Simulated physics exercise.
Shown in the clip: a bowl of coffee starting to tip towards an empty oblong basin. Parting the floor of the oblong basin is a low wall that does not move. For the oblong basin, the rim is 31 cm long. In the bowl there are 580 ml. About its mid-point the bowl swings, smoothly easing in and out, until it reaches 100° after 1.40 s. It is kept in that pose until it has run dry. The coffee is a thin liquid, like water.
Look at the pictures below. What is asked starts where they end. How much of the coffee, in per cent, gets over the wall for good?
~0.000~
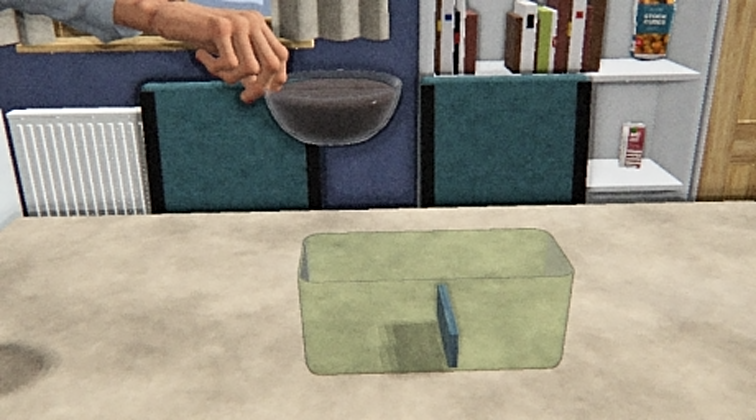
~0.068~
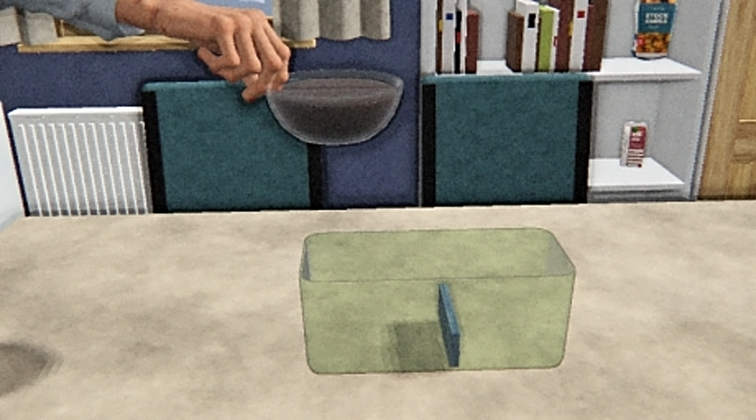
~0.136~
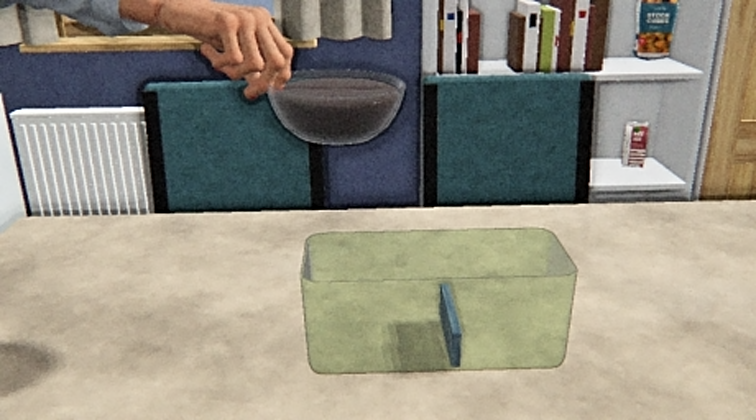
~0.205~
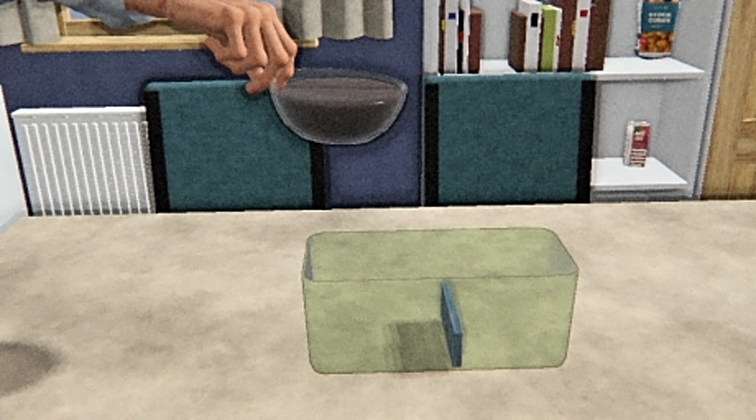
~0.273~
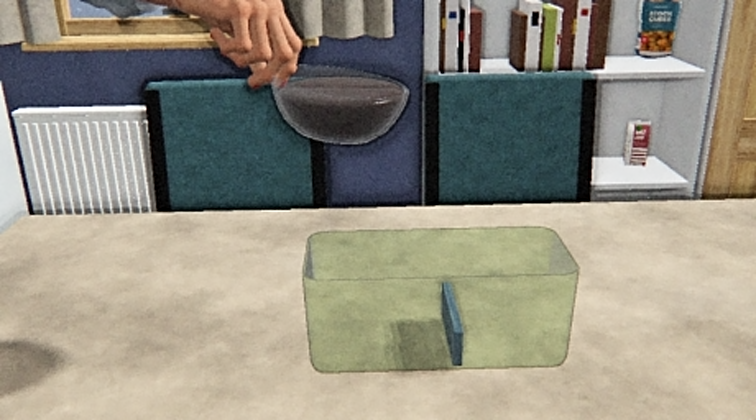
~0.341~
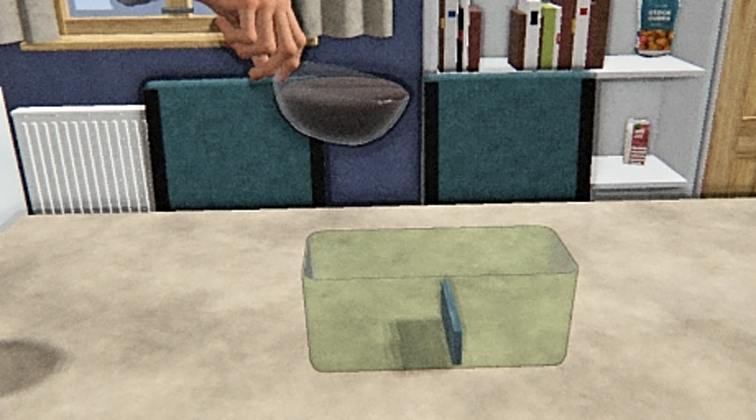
71 %.
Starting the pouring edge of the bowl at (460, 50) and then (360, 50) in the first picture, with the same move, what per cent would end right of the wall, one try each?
The first try gives around 90 percent, the second around 30 percent.
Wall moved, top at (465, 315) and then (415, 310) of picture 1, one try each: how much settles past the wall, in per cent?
Around 55 and 90 percent, in that order.
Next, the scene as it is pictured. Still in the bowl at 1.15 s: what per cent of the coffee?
1 per cent or thereabouts.
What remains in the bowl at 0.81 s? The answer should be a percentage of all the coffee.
At that time about 30 in a hundred parts are still held.
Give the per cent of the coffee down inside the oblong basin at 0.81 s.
32 %, roughly.
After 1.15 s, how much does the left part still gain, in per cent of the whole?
6 %.
By 0.81 s the tilt is 62° and 30 per cent is still to pour, 5 is left of the wall and 26 right of it.
By 1.15 s the tilt is 92° and 1 per cent is still to pour, 22 is left of the wall and 71 right of it.
By 1.51 s the tilt is 100° and 0 per cent is still to pour, 28 is left of the wall and 71 right of it.
By 1.90 s the tilt is 100° and 0 per cent is still to pour, 28 is left of the wall and 71 right of it.
At rest 28 per cent lies left of the wall, 71 right of it and 1 outside.
